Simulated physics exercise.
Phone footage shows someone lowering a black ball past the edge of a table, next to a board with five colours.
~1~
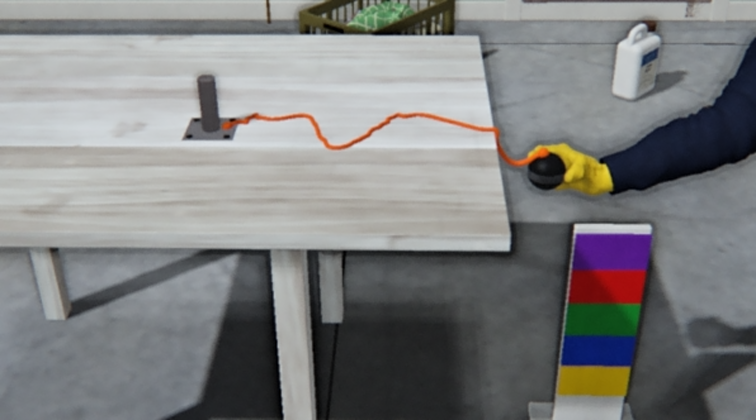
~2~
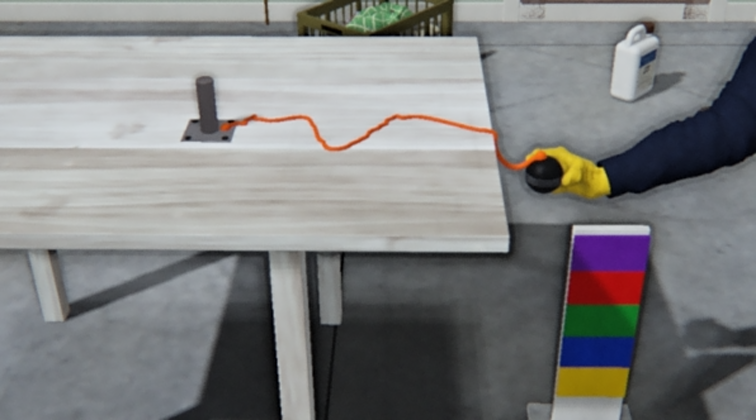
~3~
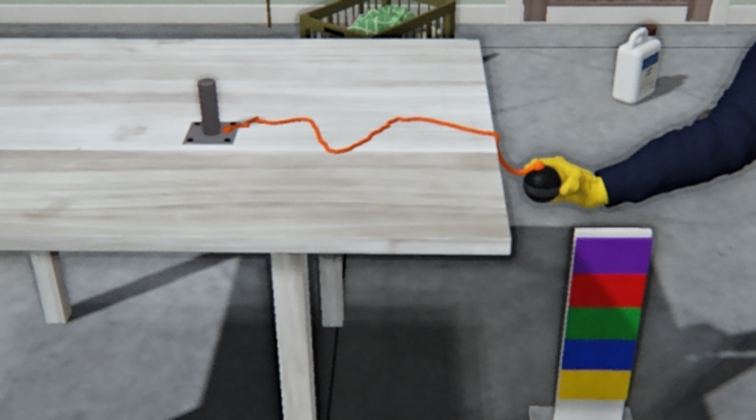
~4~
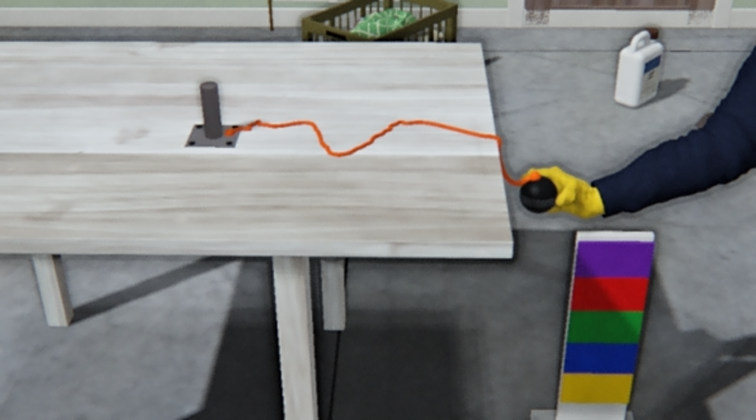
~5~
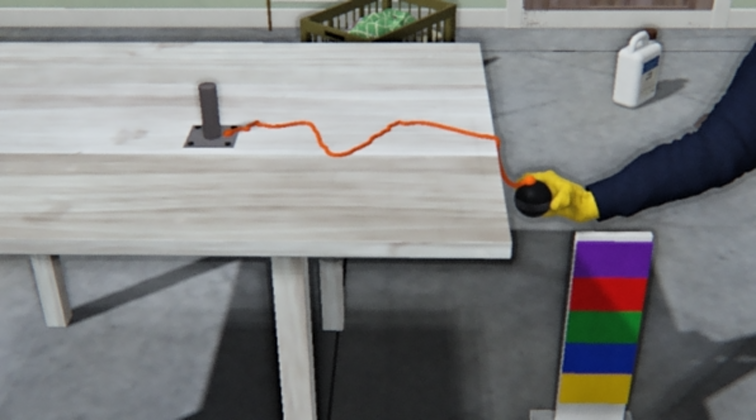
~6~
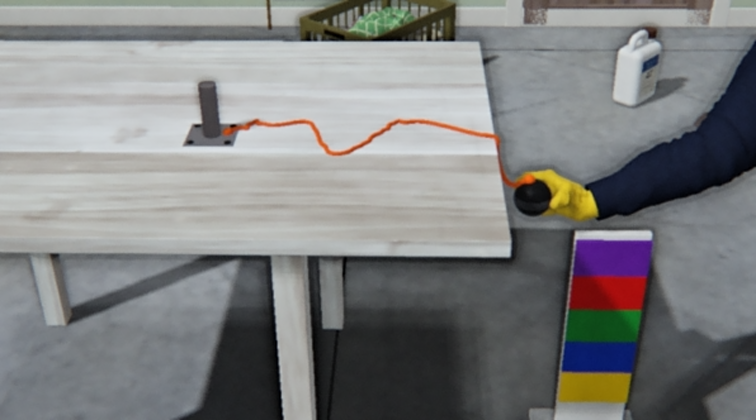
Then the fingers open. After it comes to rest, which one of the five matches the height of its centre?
The one that matches is green.
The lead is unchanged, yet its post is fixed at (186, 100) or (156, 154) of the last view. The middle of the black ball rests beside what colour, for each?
For the first try, red; for the second, red.
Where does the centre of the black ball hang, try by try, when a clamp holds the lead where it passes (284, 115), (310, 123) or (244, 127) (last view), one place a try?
It ends up near (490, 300) the first time, (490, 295) the second and (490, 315) the third.
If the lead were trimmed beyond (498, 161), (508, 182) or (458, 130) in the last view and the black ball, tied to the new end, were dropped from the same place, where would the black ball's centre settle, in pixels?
In order, it ends up near (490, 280), (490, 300) and (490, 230).
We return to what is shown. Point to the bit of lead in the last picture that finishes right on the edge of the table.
Look close to (389, 125) - that's the one.
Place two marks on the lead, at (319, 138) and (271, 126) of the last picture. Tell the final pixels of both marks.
End positions: About (371, 136) and about (293, 136).
A little later, ball near (488, 316); level with green.
Next, ball near (492, 322); level with green.
When it is over, ball near (486, 321); level with green. Its middle rests at the green band.
